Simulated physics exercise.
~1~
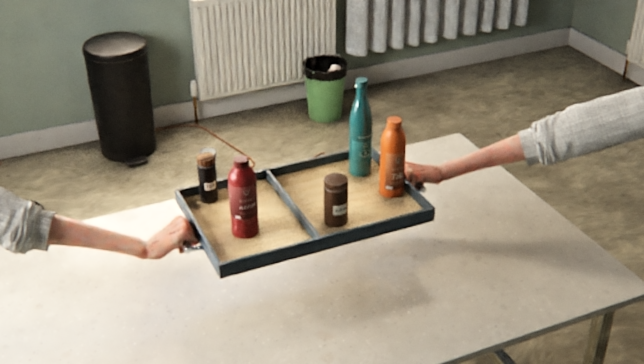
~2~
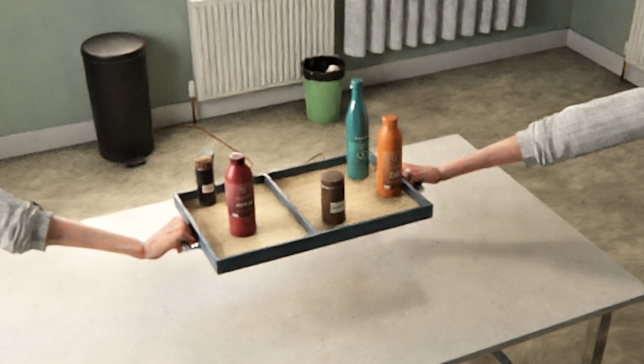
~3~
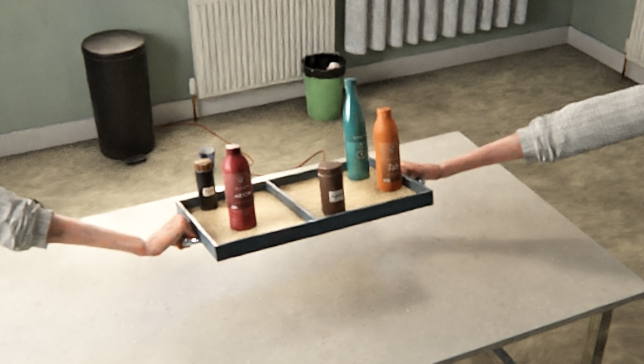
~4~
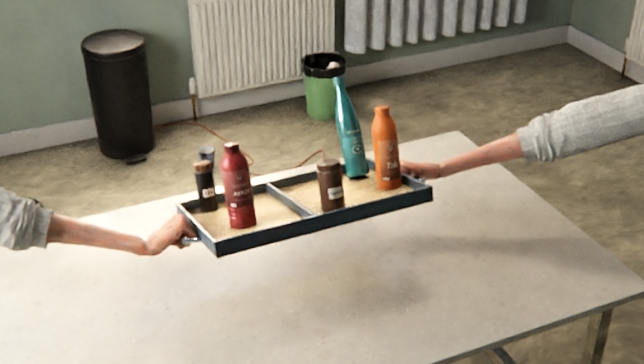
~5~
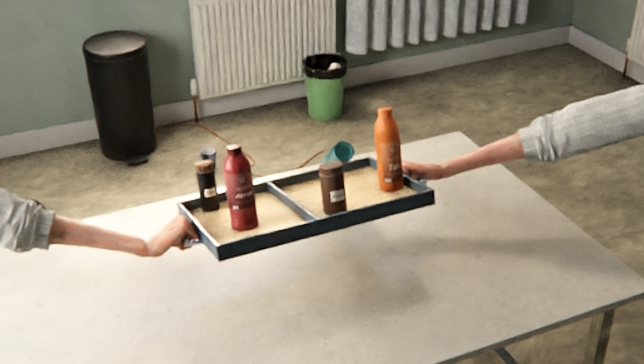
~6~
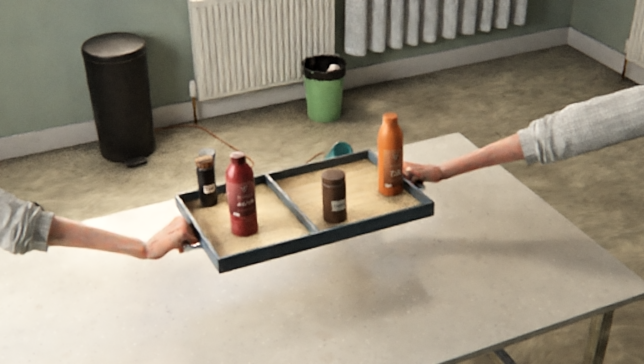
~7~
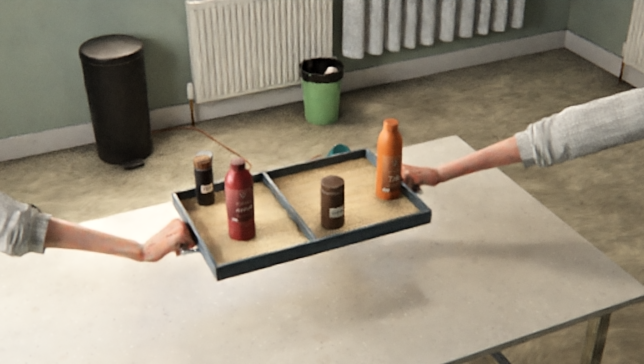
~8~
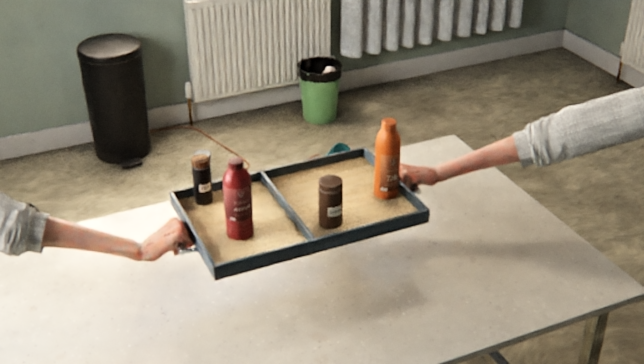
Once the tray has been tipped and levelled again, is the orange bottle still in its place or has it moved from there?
The orange bottle is still in its place, standing upright near the right-hand end of the tray.
